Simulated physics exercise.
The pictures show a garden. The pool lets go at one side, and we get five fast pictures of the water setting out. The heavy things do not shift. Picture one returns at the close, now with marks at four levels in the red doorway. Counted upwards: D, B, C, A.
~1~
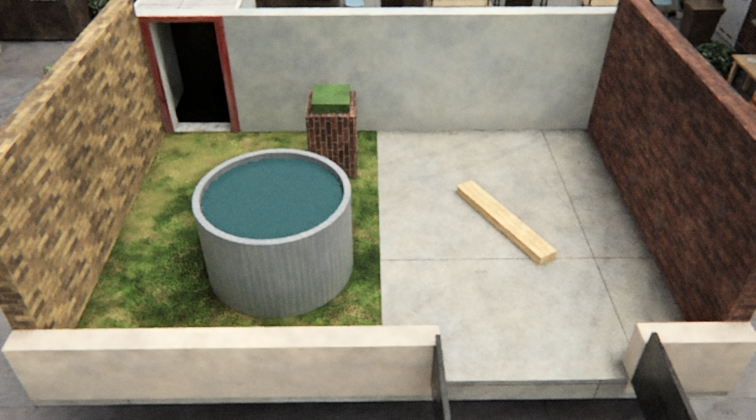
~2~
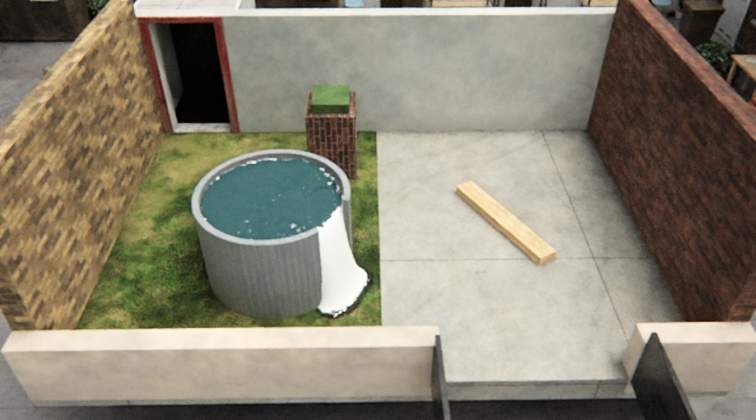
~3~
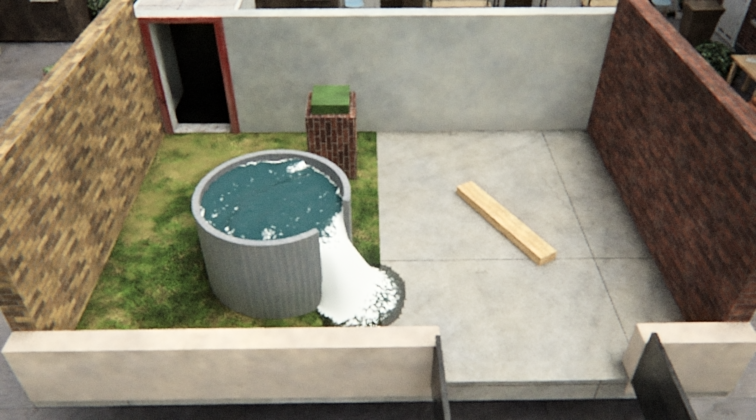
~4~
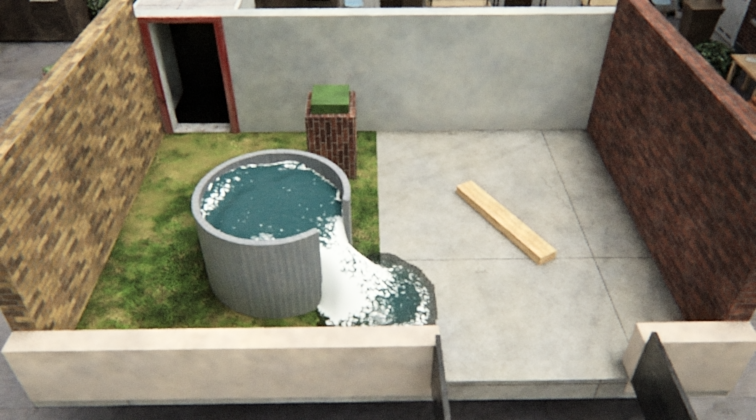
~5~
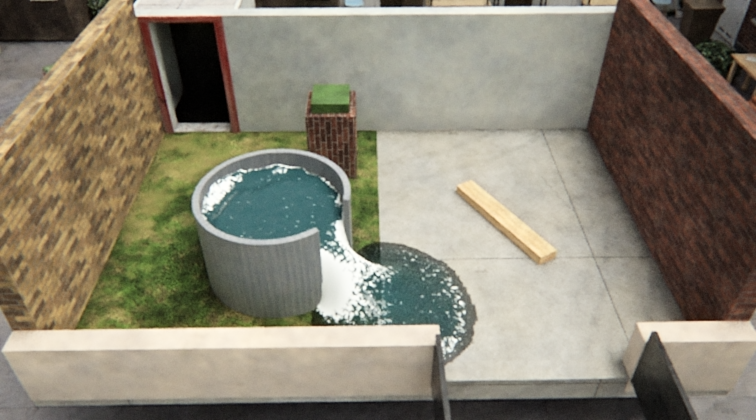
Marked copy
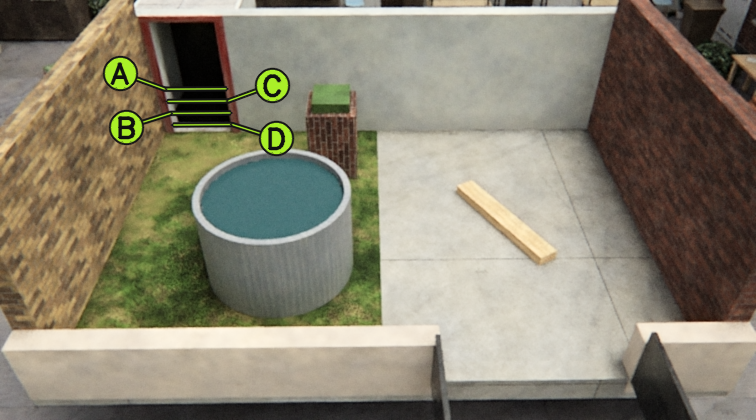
In a walled garden, a round grey pool sat full and still until water burst out through its right side, poured down in white foam, and spread across the grass onto the concrete paving.
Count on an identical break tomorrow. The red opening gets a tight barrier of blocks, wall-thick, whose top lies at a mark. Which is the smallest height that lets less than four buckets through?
Height D just does it.
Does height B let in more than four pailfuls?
No, not at all.
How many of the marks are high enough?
All four.
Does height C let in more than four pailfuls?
No.
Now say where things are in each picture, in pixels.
Water in the pool at rest, its middle at (273, 198); foot of the red doorway at (204, 132); open gate at (539, 321).
Water covers 1 % of the ground and shows as far out as (358, 286).
Water covers 3 % of the ground and shows as far out as (390, 285).
Water covers 5 % of the ground and shows as far out as (417, 291).
Water covers 9 % of the ground and shows as far out as (459, 290).
On the marked copy, A at (195, 88); B at (200, 113); C at (198, 101); D at (202, 124); from the bottom up D, B, C, A.
For height A, nothing gets over.
For height B, nothing gets over.
For height C, nothing gets over.
For height D, nothing gets over.
